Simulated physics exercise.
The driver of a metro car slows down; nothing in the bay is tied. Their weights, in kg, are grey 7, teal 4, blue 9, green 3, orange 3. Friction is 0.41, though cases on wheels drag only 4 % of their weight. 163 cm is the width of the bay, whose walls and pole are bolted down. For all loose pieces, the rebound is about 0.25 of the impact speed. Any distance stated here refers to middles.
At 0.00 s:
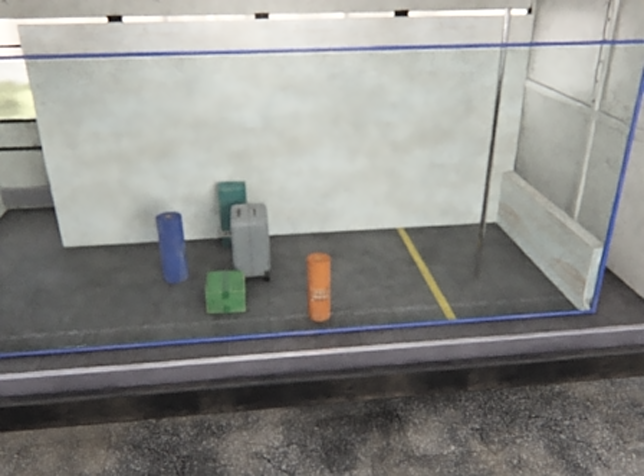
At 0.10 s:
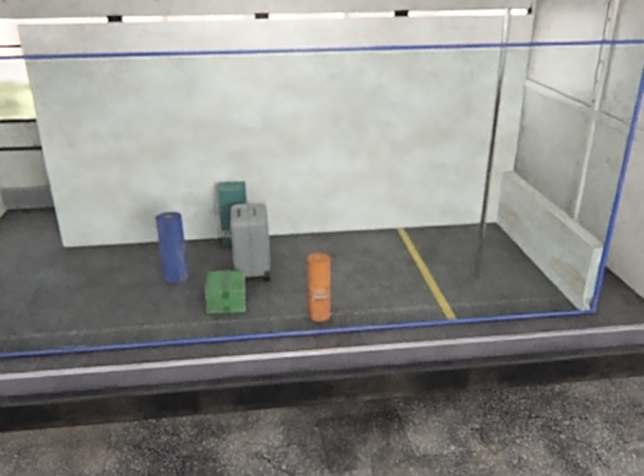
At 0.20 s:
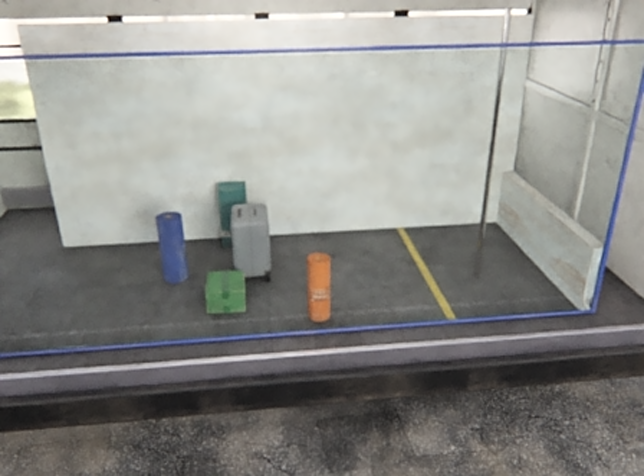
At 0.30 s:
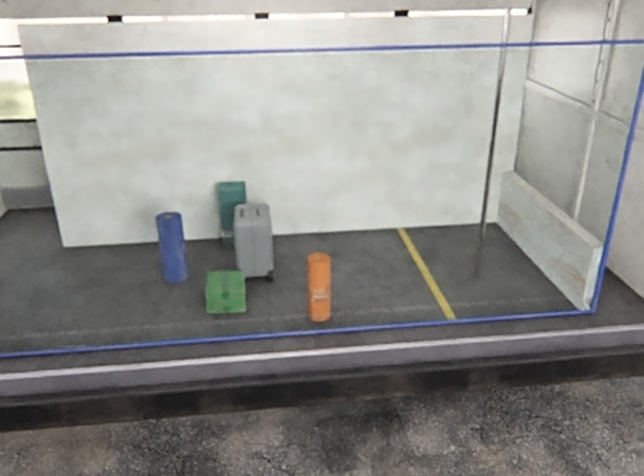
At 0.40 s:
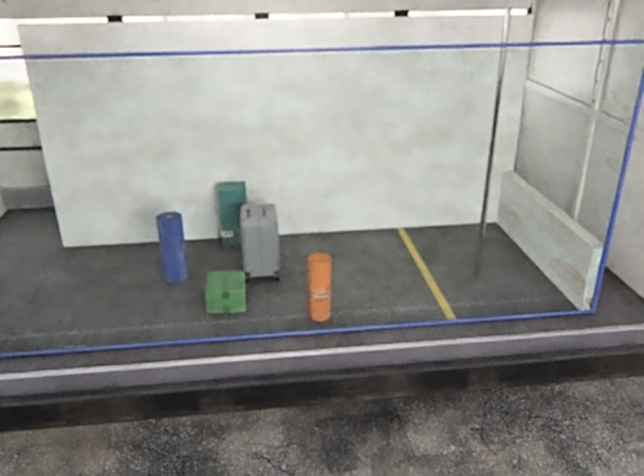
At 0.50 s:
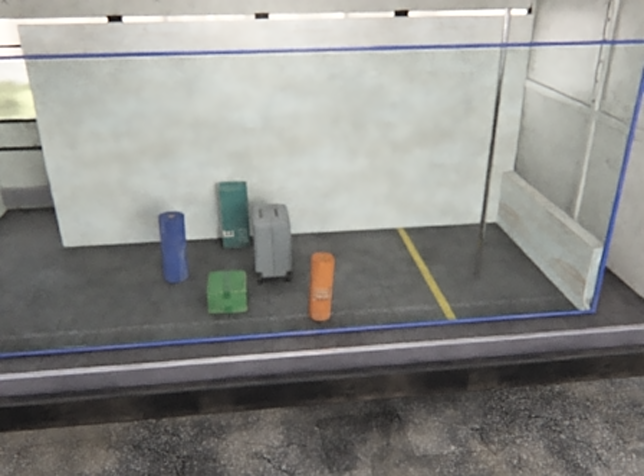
On a dark floor before a pale wall, a grey wheeled case stands among a blue roll, a green box, a teal tall box and an orange roll, then slides a short way right while the others barely move.
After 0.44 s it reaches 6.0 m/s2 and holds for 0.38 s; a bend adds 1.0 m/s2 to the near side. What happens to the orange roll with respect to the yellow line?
The orange roll will not reach the yellow line.
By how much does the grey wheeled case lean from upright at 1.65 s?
About 0 degrees.
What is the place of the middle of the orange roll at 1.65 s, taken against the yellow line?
Some 20 cm short of it.
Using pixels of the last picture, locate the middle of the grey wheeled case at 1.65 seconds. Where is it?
Roughly at pixel (389, 232).
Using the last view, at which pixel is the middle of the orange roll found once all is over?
You'll find it around (425, 307) at the end.
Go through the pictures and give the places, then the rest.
The first picture shows orange roll (319, 287), grey wheeled case (251, 242), teal tall box (234, 215), yellow line (448, 312).
The second picture shows orange roll (319, 287), grey wheeled case (251, 242), teal tall box (234, 215).
The third picture shows orange roll (319, 287), grey wheeled case (251, 242), teal tall box (234, 215).
The fourth picture shows orange roll (319, 287), grey wheeled case (254, 242), teal tall box (234, 215).
The fifth picture shows orange roll (319, 287), grey wheeled case (260, 243), teal tall box (234, 215).
The sixth picture shows orange roll (321, 287), grey wheeled case (272, 243), teal tall box (235, 215), yellow line (448, 312).
After 0.75 s the orange roll is 76 cm short of the yellow line, tilted 45°, near (345, 289) in the last picture's view; the grey wheeled case 76 cm short of the yellow line, tilted 0°.
After 1.15 s the orange roll is 25 cm short of the yellow line, tilted 90°, near (416, 306) in the last picture's view; the grey wheeled case 14 cm past the yellow line, tilted 0°.
After 1.65 s the orange roll is 19 cm short of the yellow line, tilted 90°, near (425, 307) in the last picture's view; the grey wheeled case 26 cm short of the yellow line, tilted 0°.
After 3.2 s, teal tall box stops short of the yellow line; blue roll stops short of the yellow line; green carton stops short of the yellow line; orange roll stops short of the yellow line.
